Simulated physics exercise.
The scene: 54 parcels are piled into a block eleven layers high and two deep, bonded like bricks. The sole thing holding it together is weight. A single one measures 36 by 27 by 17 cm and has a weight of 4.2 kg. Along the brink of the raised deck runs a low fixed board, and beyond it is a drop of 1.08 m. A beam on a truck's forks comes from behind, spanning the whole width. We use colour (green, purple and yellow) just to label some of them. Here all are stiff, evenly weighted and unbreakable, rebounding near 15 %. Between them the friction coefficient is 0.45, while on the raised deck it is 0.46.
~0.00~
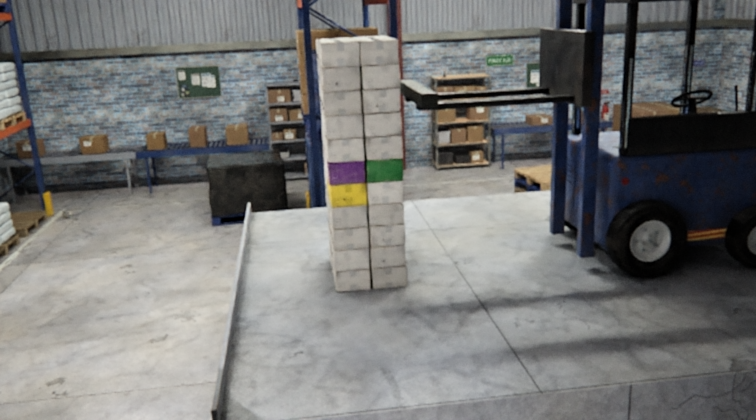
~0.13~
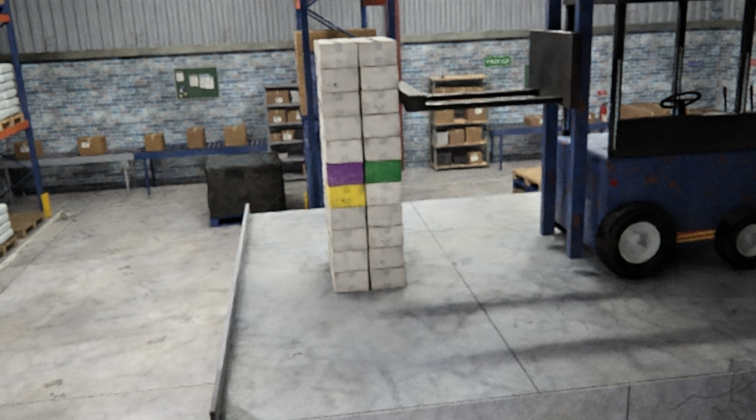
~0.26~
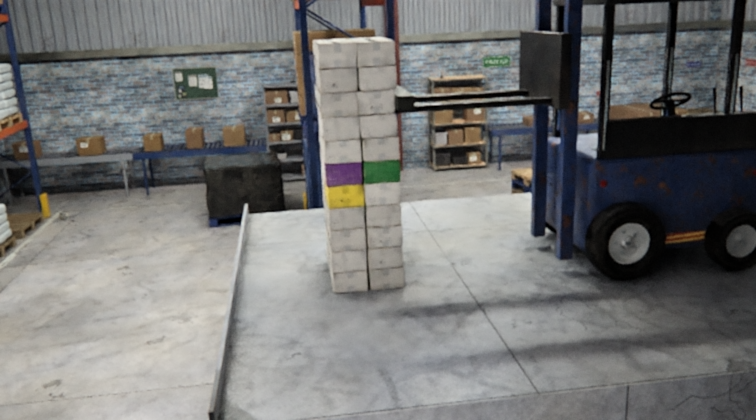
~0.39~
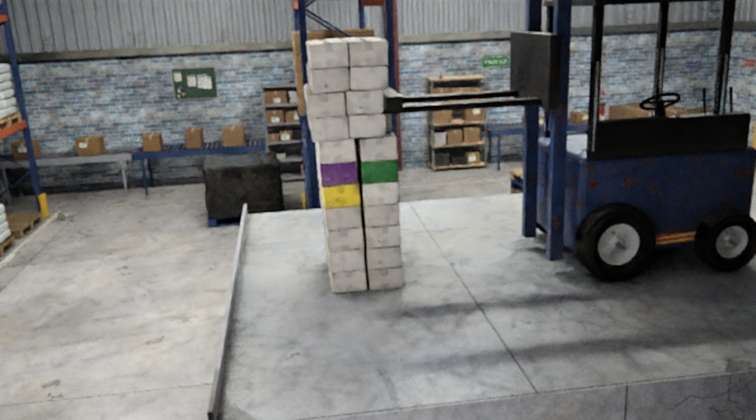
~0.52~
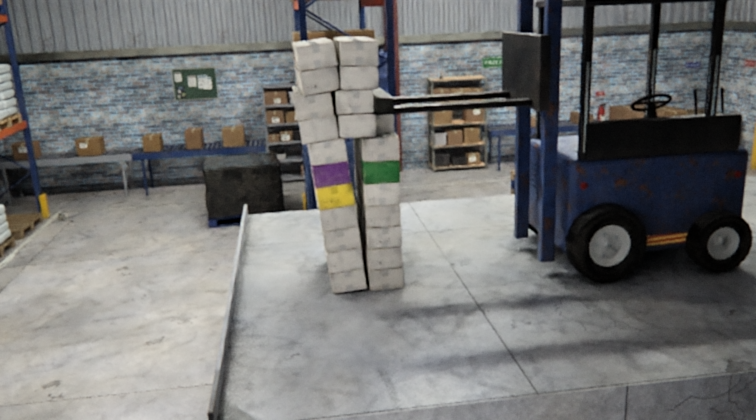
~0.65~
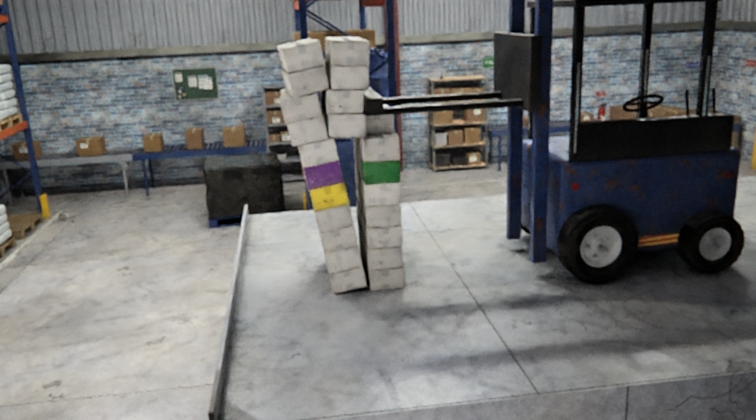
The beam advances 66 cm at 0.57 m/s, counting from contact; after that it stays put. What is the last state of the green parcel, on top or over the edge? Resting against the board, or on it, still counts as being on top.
The green parcel is on top.
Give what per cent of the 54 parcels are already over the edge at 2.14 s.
At that moment 40 per cent.
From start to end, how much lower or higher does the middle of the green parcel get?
It ends some 0 cm lower.
After 0.88 s, none of the 54 parcels over the edge, 36 disturbed; green parcel unmoved; purple parcel leaning 17°.
After 1.22 s, none of the 54 parcels over the edge, 36 disturbed; green parcel unmoved; purple parcel leaning 41°, 15 cm lower.
After 1.60 s, 10 of the 54 parcels over the edge; green parcel unmoved; yellow parcel on its side.
After 2.14 s, 22 of the 54 parcels over the edge; green parcel unmoved; yellow parcel upside down.
By the end (2.5 s), 23 of the 54 parcels over the edge; green parcel unmoved; purple parcel on its side; yellow parcel on its side. As the last picture would show them, middles, green parcel near (381, 170).
